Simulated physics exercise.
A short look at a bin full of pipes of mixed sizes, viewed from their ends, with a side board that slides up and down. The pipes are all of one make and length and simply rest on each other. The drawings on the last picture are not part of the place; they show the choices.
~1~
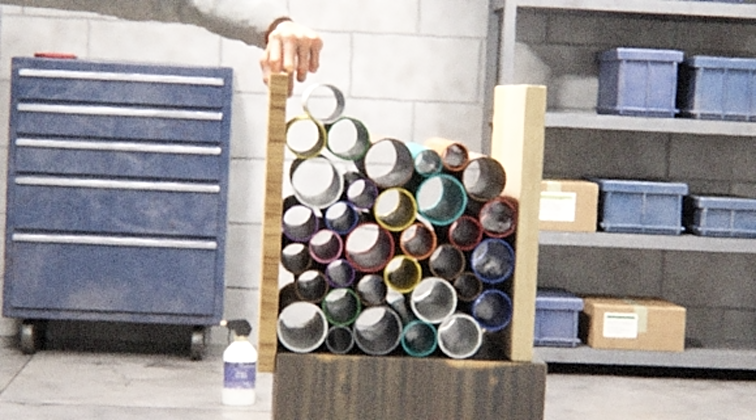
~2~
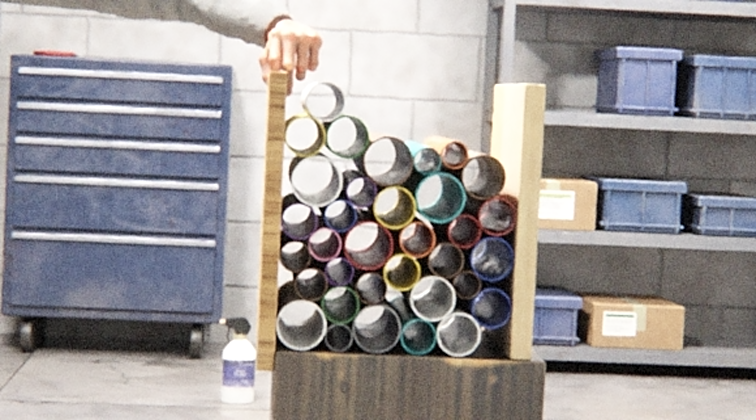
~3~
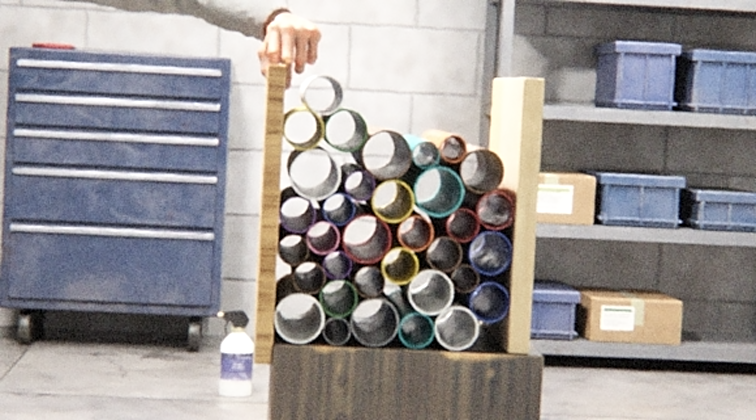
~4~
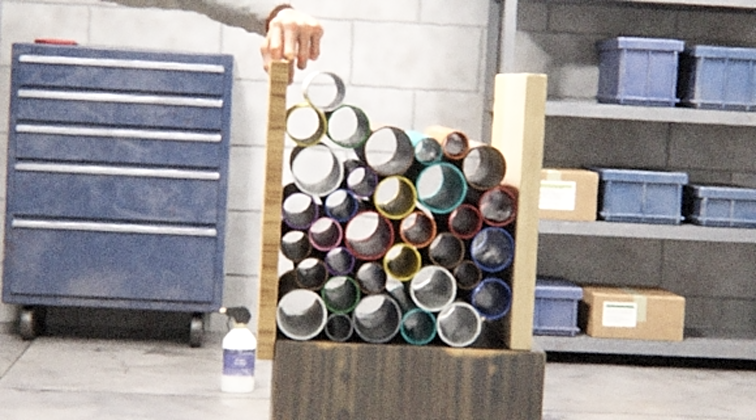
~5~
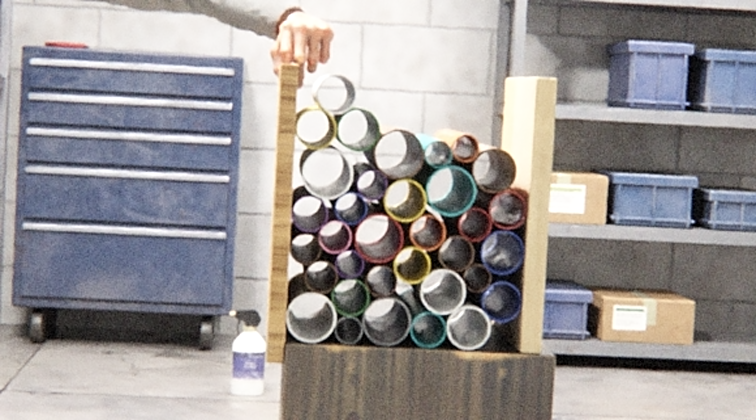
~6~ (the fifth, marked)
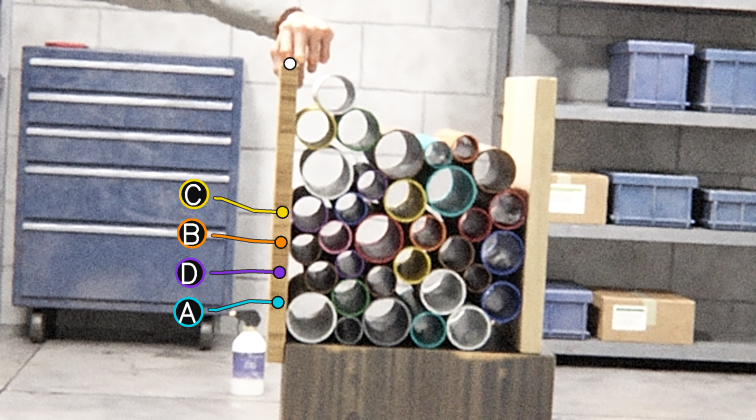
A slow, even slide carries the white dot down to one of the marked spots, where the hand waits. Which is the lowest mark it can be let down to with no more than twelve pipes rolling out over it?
At most to D.
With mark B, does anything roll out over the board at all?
Yes.
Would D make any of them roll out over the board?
Yes, at D.
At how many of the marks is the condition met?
Three of them.
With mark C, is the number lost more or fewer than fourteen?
Fewer than fourteen.
On the marked copy, A at (278, 302); B at (281, 242); C at (282, 212); D at (279, 273); the white dot at (290, 64).
Following D. Soon after the start, top of the board (294, 152).
Later, top of the board (290, 249).
In the end, top of the board (288, 272), about eight out over the board.
As for the rest, A more than twelve out over the board; B about seven out over the board; C two out over the board.
